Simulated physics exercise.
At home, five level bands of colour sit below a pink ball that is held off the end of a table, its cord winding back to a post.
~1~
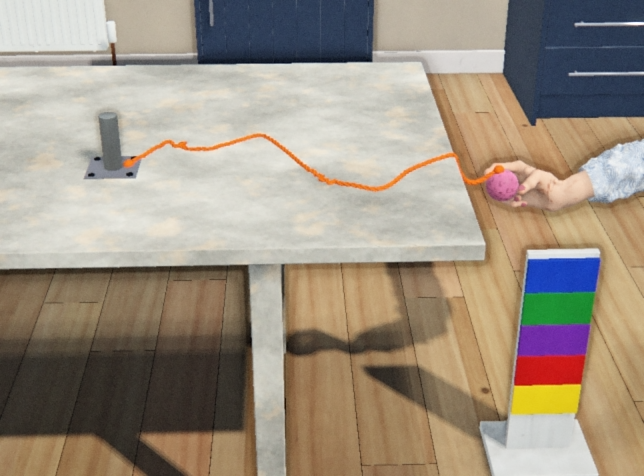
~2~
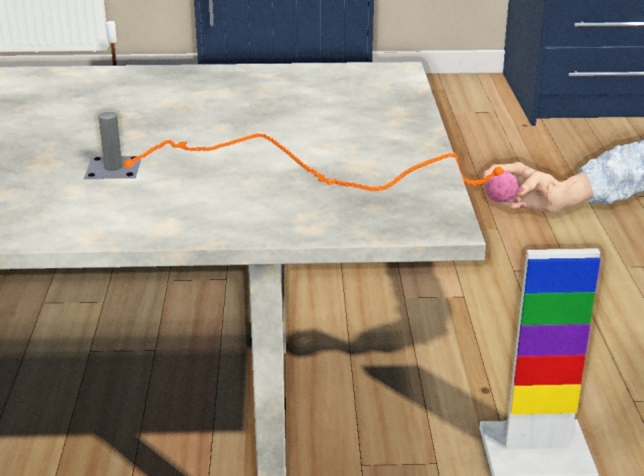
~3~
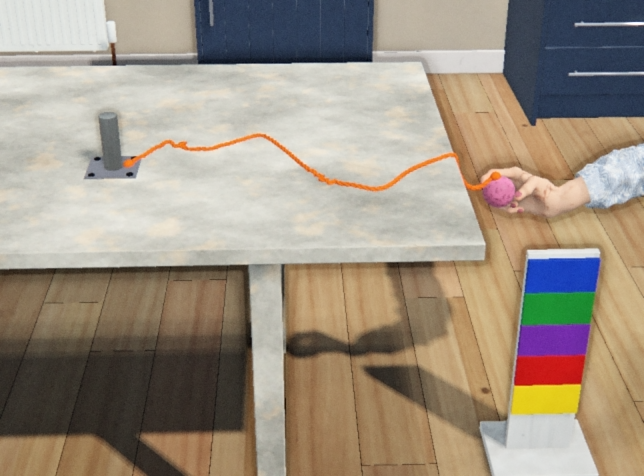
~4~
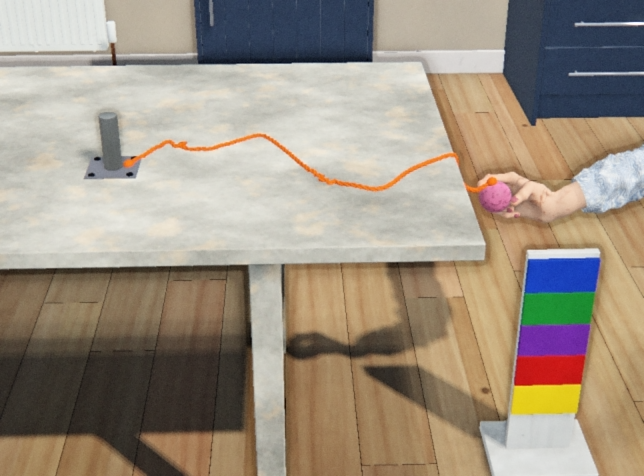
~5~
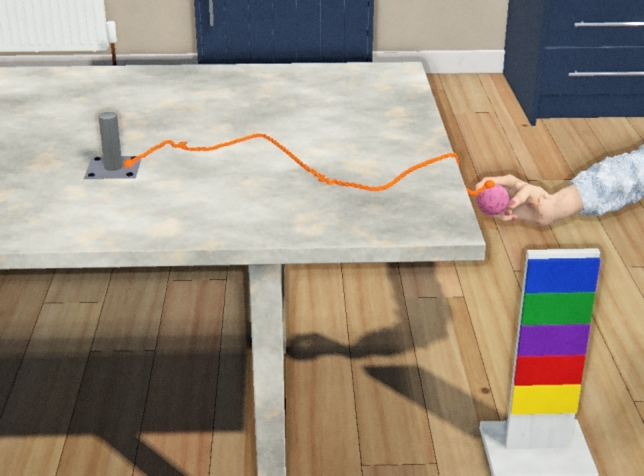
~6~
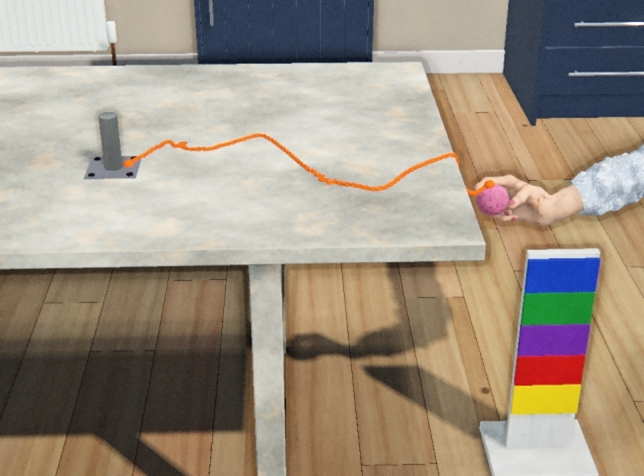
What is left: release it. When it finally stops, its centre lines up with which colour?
Red.
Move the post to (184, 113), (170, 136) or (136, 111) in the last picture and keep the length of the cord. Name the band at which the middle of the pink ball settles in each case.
Readings, in order: Yellow - yellow - red.
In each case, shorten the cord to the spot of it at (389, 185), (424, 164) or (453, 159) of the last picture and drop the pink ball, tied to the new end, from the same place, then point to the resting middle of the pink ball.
Try 1: (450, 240); try 2: (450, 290); try 3: (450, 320).
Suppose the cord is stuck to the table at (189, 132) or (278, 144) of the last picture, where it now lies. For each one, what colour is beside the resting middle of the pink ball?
For the first place it's purple, and for the second green.
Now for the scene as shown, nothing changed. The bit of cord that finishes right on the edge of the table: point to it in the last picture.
Roughly (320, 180).
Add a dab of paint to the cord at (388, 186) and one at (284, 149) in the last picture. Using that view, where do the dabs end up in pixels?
To (449, 228) for the first and to (374, 157) for the second.
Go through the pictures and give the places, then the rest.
In the first picture, pink ball (502, 185); blue (563, 277); green (558, 310); purple (554, 341); red (550, 371); yellow (546, 401).
In the second picture, pink ball (502, 187); cord through (161, 146) (226, 145) (290, 154) (348, 185) (425, 164).
In the third picture, pink ball (498, 191).
In the fourth picture, pink ball (495, 197); cord through (161, 146) (226, 145) (290, 154) (348, 185) (425, 164).
In the fifth picture, pink ball (492, 200).
In the sixth picture, pink ball (492, 200); cord through (161, 146) (226, 145) (290, 154) (348, 185) (425, 164).
Soon after, ball near (467, 368); level with red.
Then, ball near (420, 376); level with red.
At rest, ball near (437, 378); level with red. The red one.
